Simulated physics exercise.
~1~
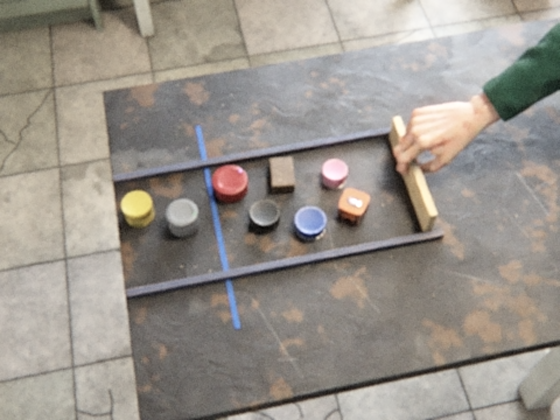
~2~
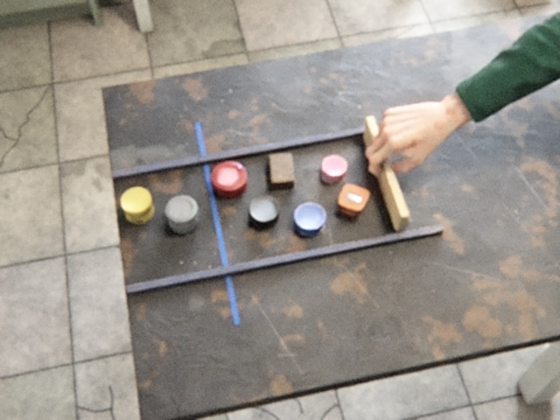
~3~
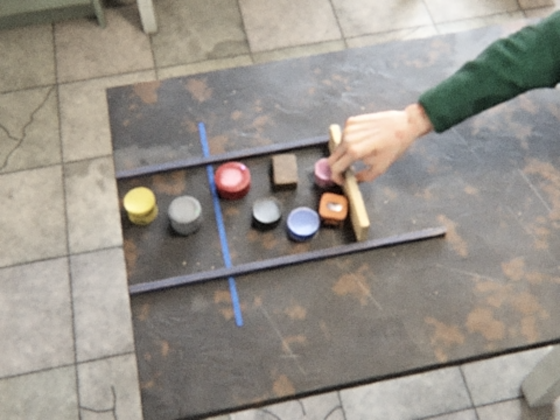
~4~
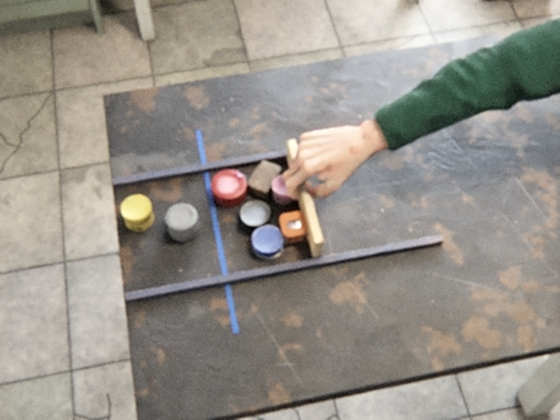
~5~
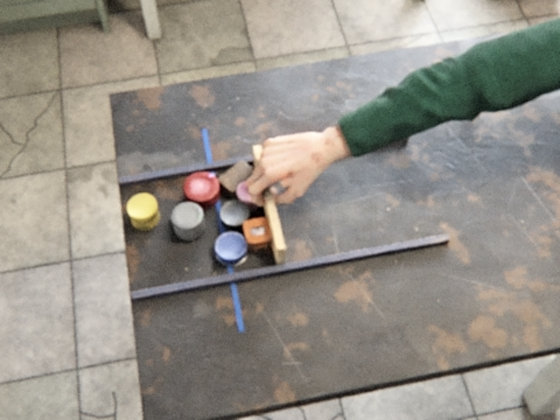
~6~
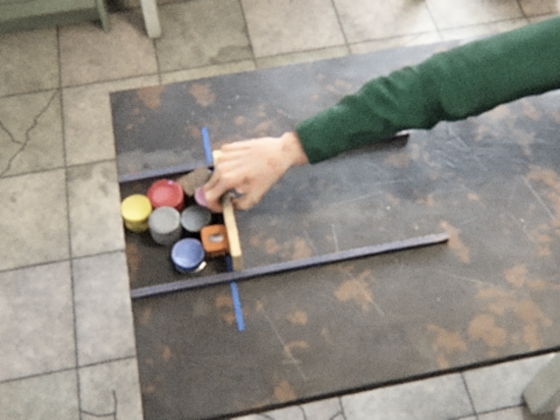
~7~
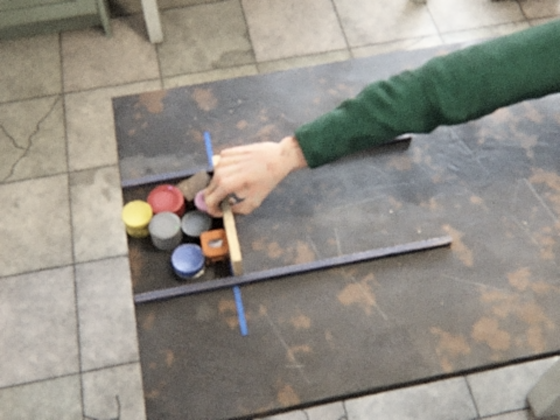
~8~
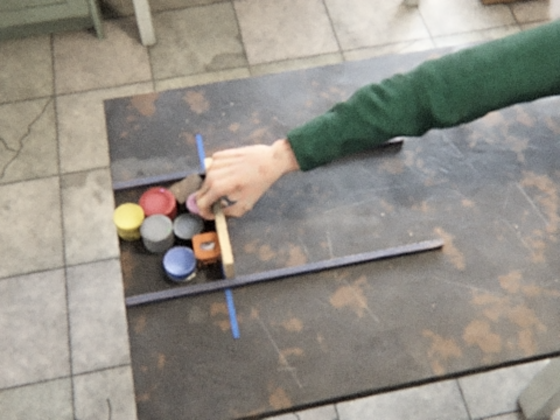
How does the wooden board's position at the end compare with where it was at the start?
At the start the board stands near the right ends of the dark rails, well to the right of the blue tape. By the end it is much farther left, standing close to the tape with the small items gathered on its left side.
